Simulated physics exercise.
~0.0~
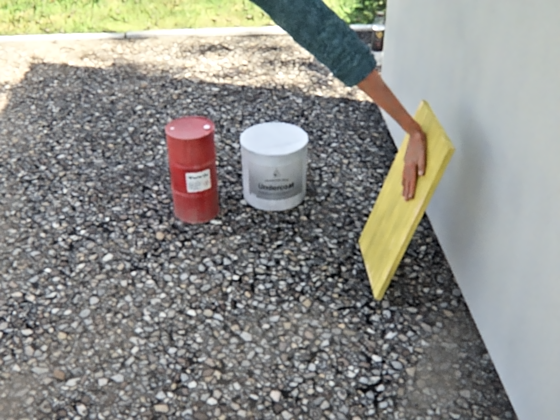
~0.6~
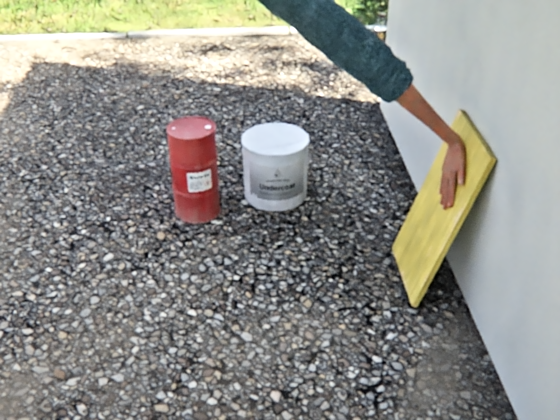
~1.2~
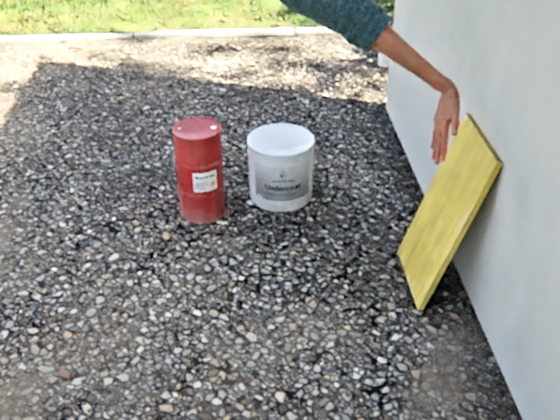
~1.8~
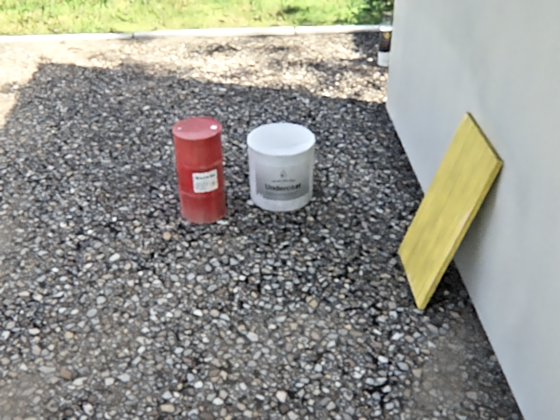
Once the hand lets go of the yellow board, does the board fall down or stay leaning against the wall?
The yellow board stays leaning against the wall after the hand lets go.
